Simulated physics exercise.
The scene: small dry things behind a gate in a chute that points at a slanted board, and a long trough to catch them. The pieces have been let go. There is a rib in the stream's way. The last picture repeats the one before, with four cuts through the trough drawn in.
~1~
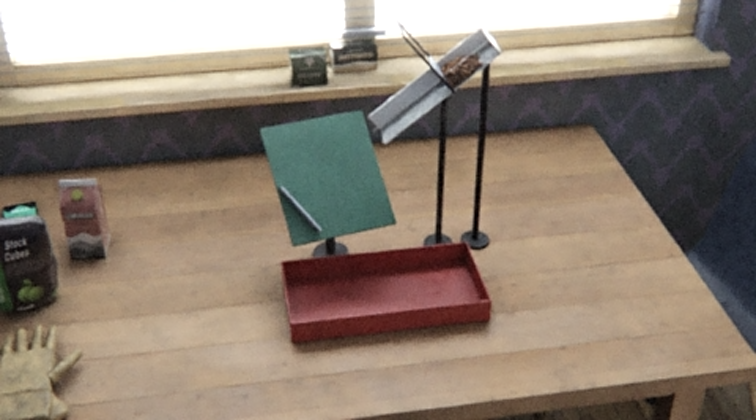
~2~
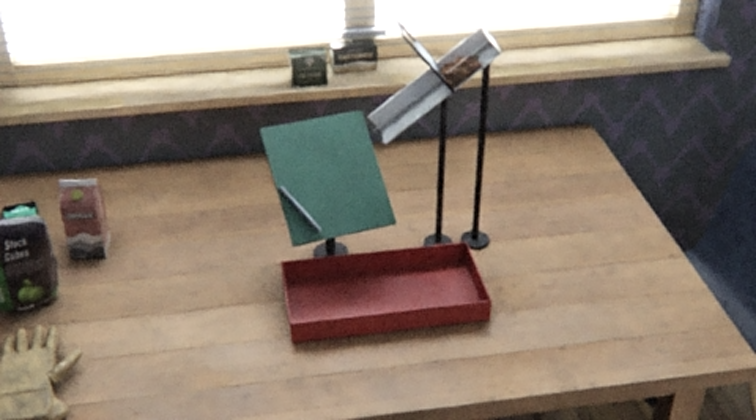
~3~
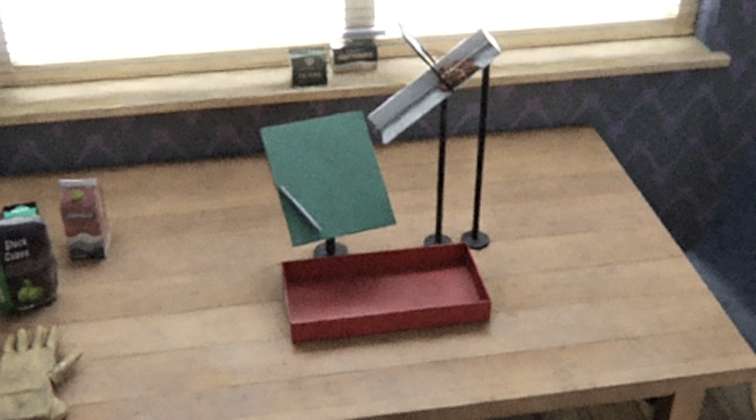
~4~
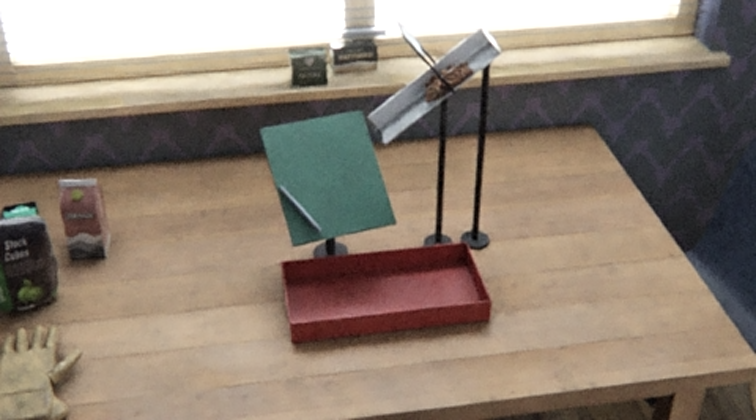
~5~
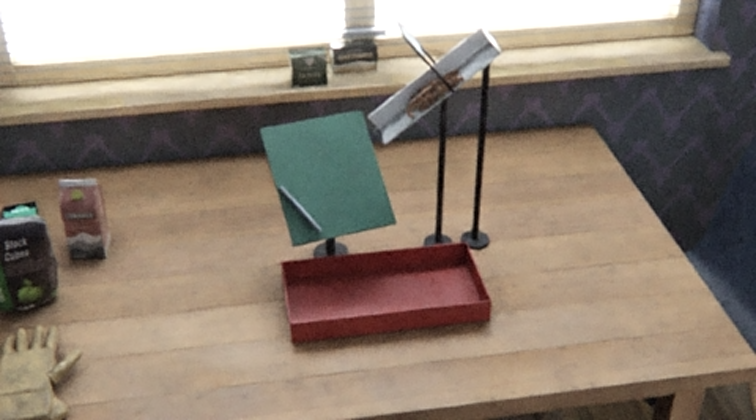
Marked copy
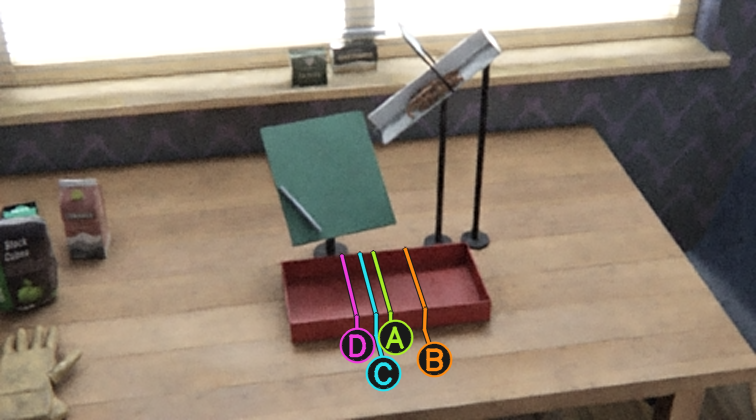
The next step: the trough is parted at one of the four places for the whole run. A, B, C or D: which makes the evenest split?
The answer is line D.
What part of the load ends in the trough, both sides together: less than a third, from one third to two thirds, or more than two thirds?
It is more than two thirds.
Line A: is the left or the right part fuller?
Left.
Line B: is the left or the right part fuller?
More lands on the left.
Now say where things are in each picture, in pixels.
In the first frame, load behind the gate at (458, 68), cereal balls; lip of the chute at (383, 137), sloping fairly steeply.
In the second frame, middle of the board at (328, 176), tilted fairly steeply; middle of its low edge at (346, 235); of its high edge at (311, 119).
In the third frame, front corners of the trough at (291, 323) and (491, 300), empty; front of the load at (441, 87).
In the fourth frame, middle of the load at (445, 81); its front at (428, 101), about a third of the way to the lip; rib from (281, 186) to (321, 230).
In the fifth frame, middle of the load at (431, 90); its front at (408, 111), about two thirds of the way to the lip.
On the marked copy, line A crosses the front rim at (390, 312); line B crosses the front rim at (425, 308); line C crosses the front rim at (375, 313); line D crosses the front rim at (356, 316).
With A, of what is caught, nearly all on the left of the divider, a stray few on the right.
With B, of what is caught, all on the left of the divider, none on the right.
With C, of what is caught, nearly all on the left of the divider, a small part on the right.
With D, of what is caught, about half on the left of the divider, about half on the right.
